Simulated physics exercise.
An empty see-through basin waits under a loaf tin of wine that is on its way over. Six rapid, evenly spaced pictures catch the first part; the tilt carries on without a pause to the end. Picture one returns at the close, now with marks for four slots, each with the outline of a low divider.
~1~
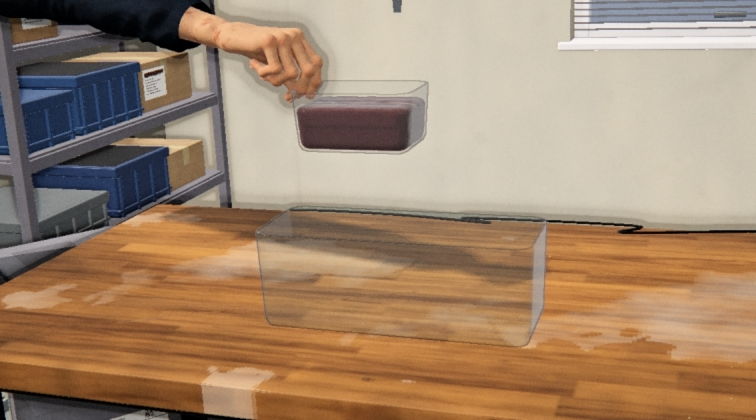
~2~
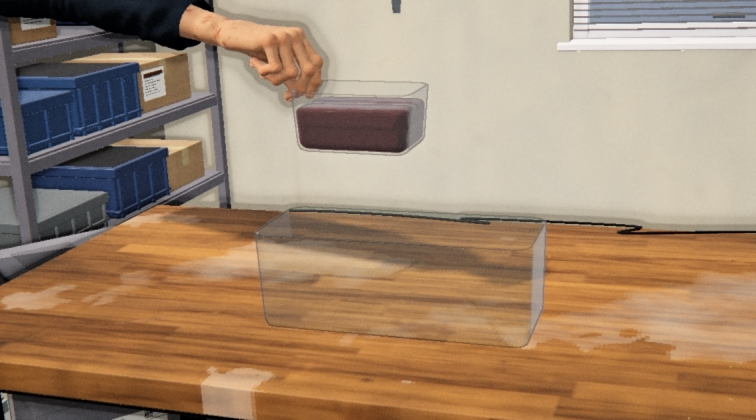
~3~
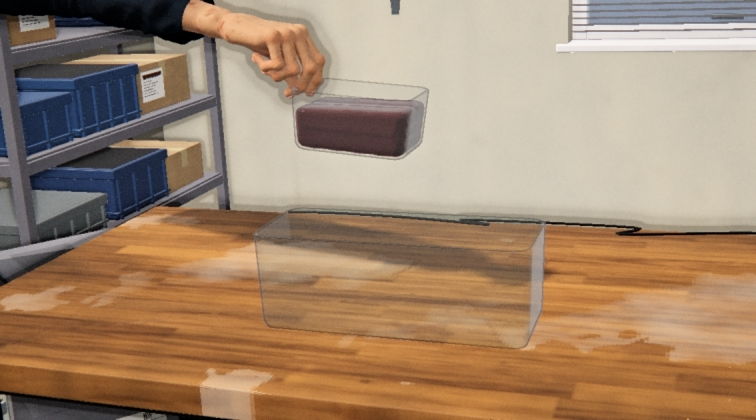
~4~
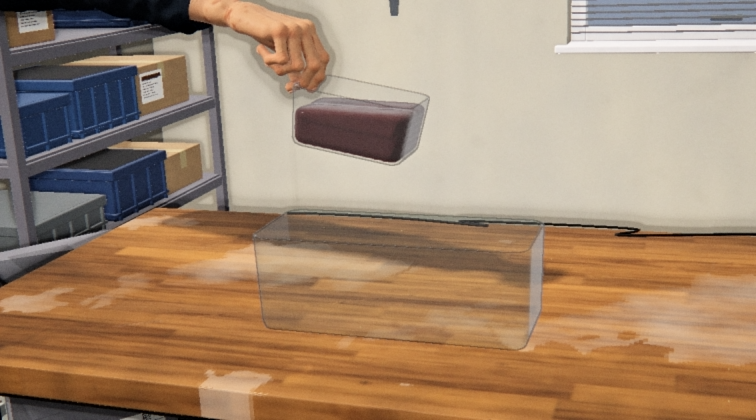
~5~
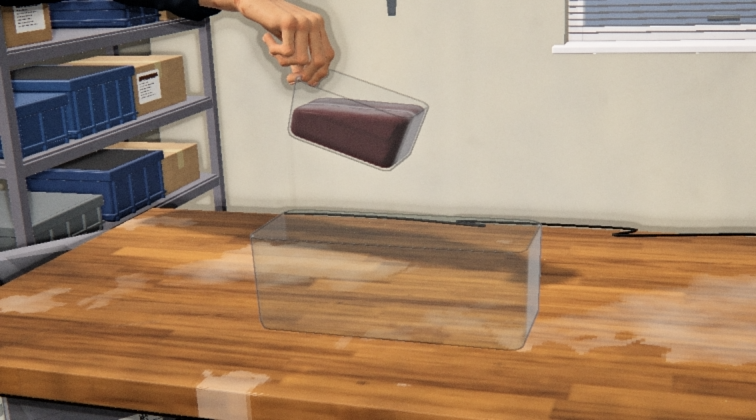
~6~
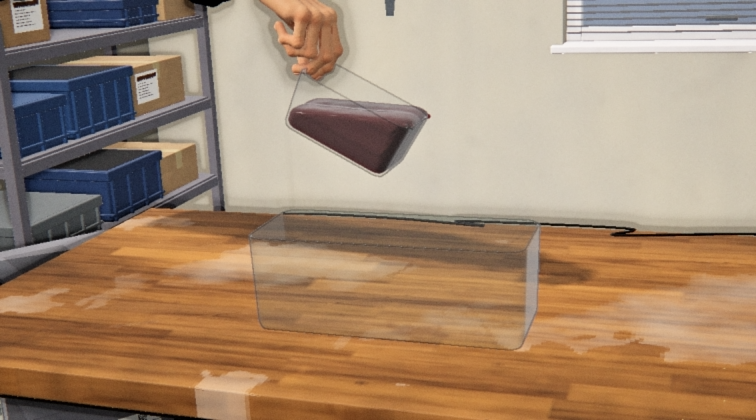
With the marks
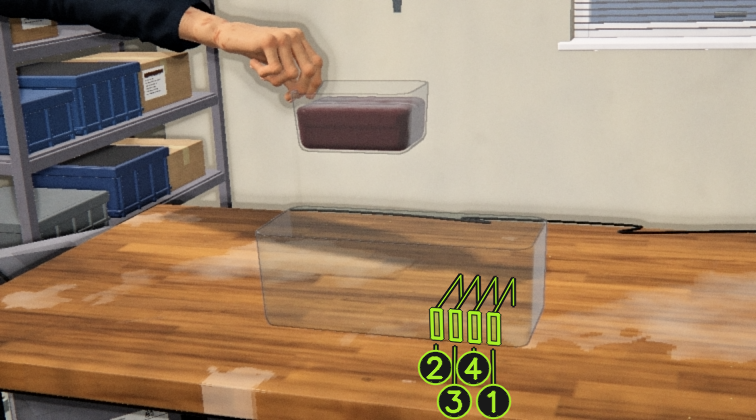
A hand reaching in from the upper left holds a small clear loaf tin of dark red wine above a larger, empty see-through basin on a wooden workbench, seen from slightly above. Behind stand shelves of blue bins and tan boxes at left, a pale wall and a window blind at upper right. The hand tilts the tin gradually down to the right until the wine reaches its lip, while the view shifts very slightly.
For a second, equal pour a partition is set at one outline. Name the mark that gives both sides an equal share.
The answer is position 3.
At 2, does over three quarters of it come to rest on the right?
No.
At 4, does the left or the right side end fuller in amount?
The left side.
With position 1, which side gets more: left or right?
The left side.
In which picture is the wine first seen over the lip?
Picture 6.
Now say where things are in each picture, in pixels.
Upright, lip at (418, 87); basin from (267, 322) to (532, 346); nothing has left yet, in the first picture.
Upright, lip at (418, 89); nothing has left yet, in the second picture.
Tipped about 5°, lip at (419, 94); nothing has left yet, in the third picture.
Tipped about 11°, lip at (420, 102); nothing has left yet, in the fourth picture.
Tipped about 18°, lip at (419, 111); nothing has left yet, in the fifth picture.
Tipped about 28°, lip at (418, 122); wine is over the lip, down to (418, 122), in the sixth picture.
In lime, 1 at (493, 350); 2 at (436, 345); 3 at (454, 346); 4 at (473, 348).
For position 1, about 83 % ends left of the wall and 11 % right of it; 6 % is lost outside.
For position 2, about 34 % ends left of the wall and 61 % right of it; 5 % is lost outside.
For position 3, about 50 % ends left of the wall and 46 % right of it; 5 % is lost outside.
For position 4, about 64 % ends left of the wall and 31 % right of it; 5 % is lost outside.
